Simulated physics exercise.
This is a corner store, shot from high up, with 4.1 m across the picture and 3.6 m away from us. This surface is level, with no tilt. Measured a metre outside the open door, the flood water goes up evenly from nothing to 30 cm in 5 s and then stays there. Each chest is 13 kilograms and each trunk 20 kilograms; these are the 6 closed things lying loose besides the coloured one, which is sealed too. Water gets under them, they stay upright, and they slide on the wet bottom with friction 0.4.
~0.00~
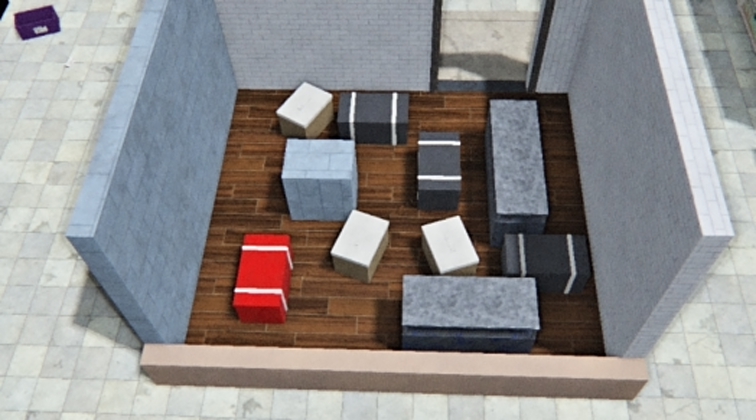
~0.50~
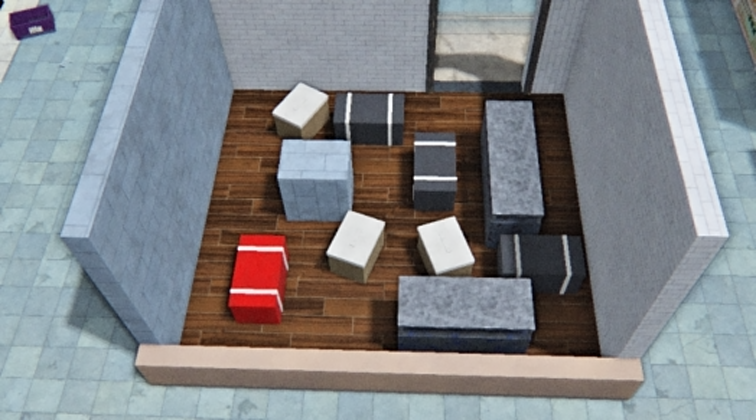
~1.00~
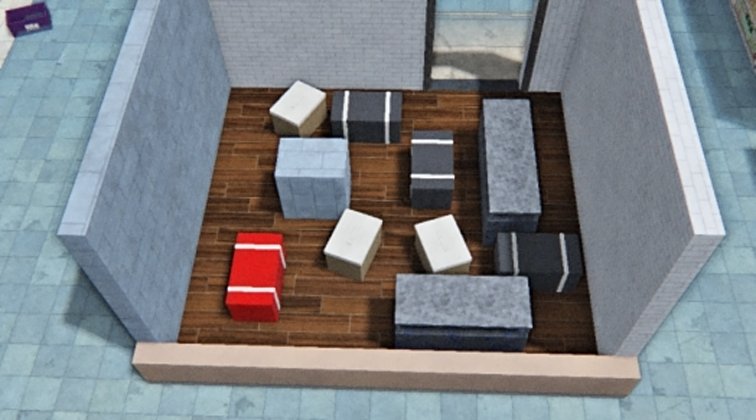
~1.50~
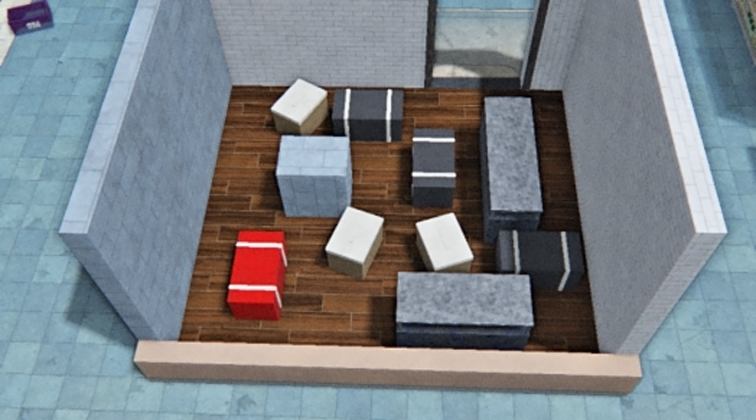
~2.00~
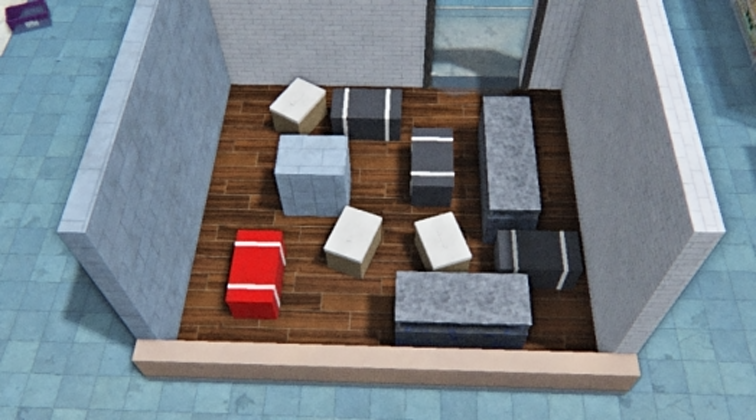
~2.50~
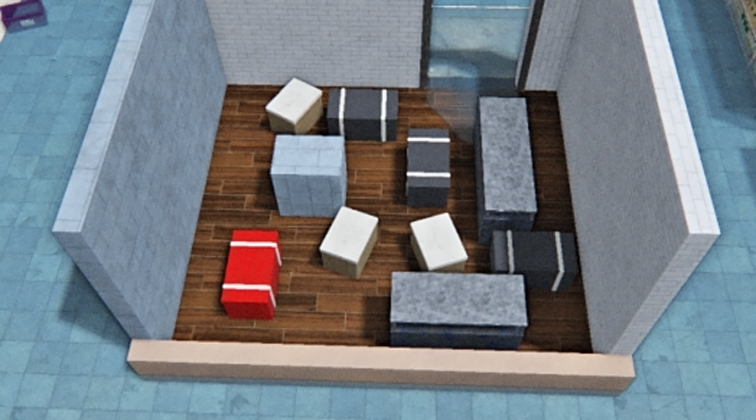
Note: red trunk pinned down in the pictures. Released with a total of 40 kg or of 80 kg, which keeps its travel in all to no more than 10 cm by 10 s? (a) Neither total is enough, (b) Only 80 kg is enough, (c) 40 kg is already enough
Answer: B.
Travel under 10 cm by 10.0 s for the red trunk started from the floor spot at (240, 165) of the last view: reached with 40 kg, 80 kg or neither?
Outcome - success with heavier only.
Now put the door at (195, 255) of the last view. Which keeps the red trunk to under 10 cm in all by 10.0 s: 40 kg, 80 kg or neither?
Both fall short.
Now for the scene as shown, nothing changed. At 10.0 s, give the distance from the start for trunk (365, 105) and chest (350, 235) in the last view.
Net displacement, in order: 60 cm; 150 cm.
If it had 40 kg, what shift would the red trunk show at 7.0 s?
0 cm.
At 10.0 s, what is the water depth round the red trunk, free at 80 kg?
Something like 12 centimetres.
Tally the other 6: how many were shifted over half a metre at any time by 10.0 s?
All told, that gives 5.
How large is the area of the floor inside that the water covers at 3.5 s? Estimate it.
Close to 2.5 m2, I'd say.
After 3.5 s the red trunk would be 0 cm from its start with 40 kg and 0 cm from its start with 80 kg; 0 cm of water round it then.
After 4.5 s the red trunk would be 0 cm from its start with 40 kg and 0 cm from its start with 80 kg; 0 cm of water round it then.
After 7.0 s the red trunk would be 0 cm from its start with 40 kg and 0 cm from its start with 80 kg; 3 cm of water round it then.
After 10.0 s the red trunk would be 41 cm from its start with 40 kg and 0 cm from its start with 80 kg; 12 cm of water round it then.
